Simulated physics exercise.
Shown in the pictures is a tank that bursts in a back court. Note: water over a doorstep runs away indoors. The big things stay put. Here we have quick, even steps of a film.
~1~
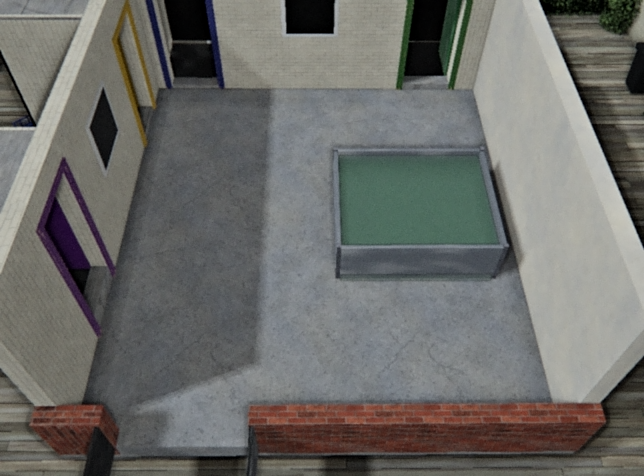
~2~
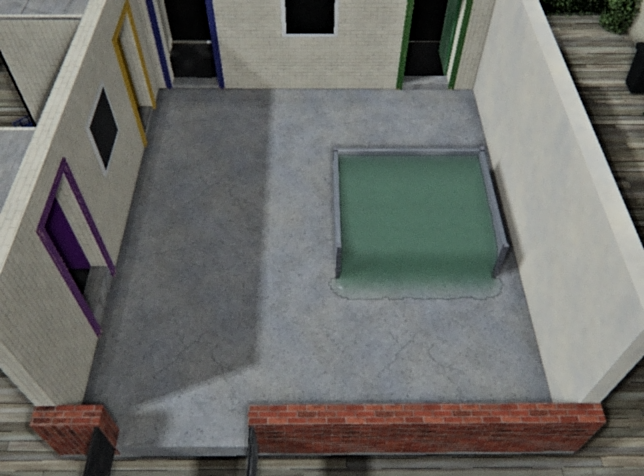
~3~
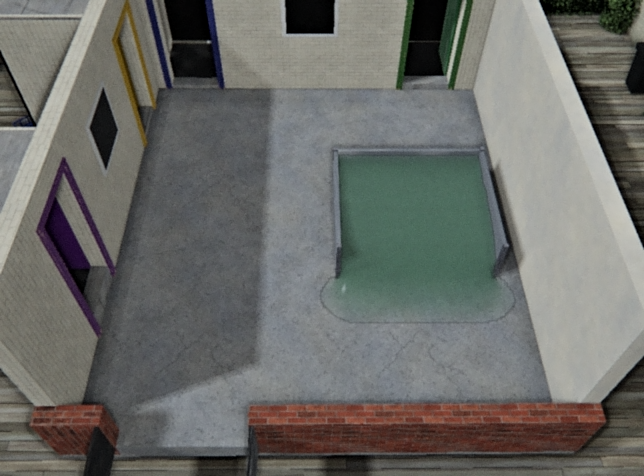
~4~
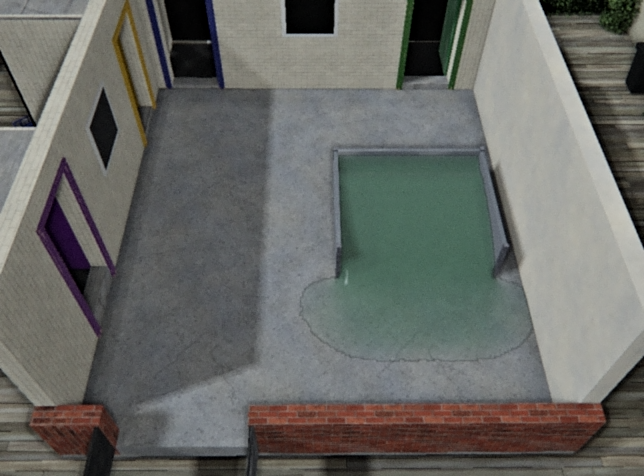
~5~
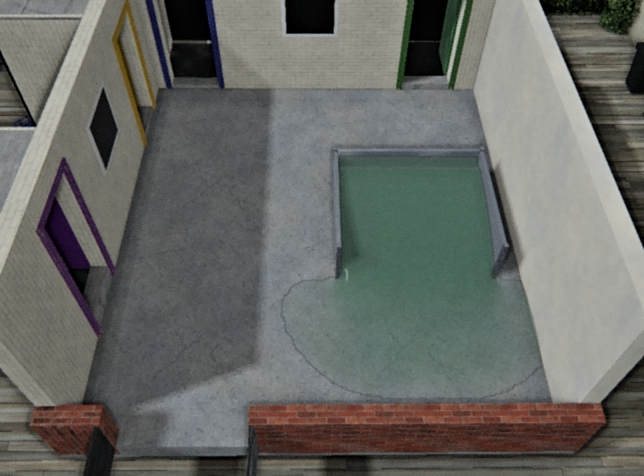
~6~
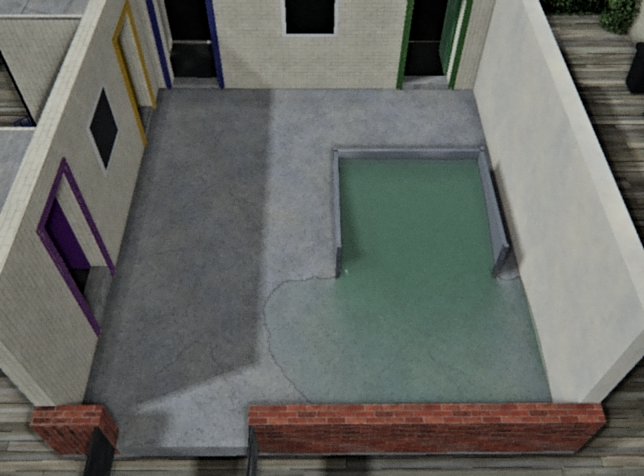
Green water pours from the tank's open front side and spreads across the grey courtyard floor to the low brick wall.
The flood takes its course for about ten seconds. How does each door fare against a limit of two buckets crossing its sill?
My prediction: The green door respects the limit for sure; the yellow door respects the limit for sure; the blue door breaks the limit for sure; the purple door respects the limit for sure.
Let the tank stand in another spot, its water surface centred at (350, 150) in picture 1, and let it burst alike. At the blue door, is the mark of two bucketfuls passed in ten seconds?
As far as I can tell, blue stays within limits.
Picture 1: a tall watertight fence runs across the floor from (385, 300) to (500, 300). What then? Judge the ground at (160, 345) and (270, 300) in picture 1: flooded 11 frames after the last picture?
As listed: Under water, awash.
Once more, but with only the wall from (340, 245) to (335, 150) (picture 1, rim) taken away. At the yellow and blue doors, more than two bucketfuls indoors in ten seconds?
In that case the yellow one breaks the limit and the blue one breaks the limit.
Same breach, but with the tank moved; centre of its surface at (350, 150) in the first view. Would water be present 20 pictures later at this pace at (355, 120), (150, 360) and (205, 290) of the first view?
As listed: Untouched, reached, reached.
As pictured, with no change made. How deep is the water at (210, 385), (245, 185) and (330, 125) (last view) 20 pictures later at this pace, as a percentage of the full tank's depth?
First 16, next 0, last 0 in a hundred.
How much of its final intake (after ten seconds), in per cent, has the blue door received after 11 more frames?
Working it through, I arrive at 0 %.
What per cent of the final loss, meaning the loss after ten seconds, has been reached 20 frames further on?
I make it 20 per cent.
A moment on, water covers 25 % of the floor; the green door not reached, the yellow door not reached, the blue door not reached, the purple door not reached.
Next, water covers 30 % of the floor; the green door not reached, the yellow door not reached, the blue door not reached, the purple door not reached.
Then, water covers 40 % of the floor; the green door not reached, the yellow door not reached, the blue door not reached, the purple door wet at the sill, nothing in.
Later, water covers 75 % of the floor; the green door wet at the sill, nothing in, the yellow door wet at the sill, nothing in, the blue door wet at the sill, nothing in, the purple door wet at the sill, nothing in.
In the end, water covers 100 % of the floor; the green door wet at the sill, nothing in, the yellow door wet at the sill, nothing in, the blue door over two buckets in, the purple door wet at the sill, nothing in.
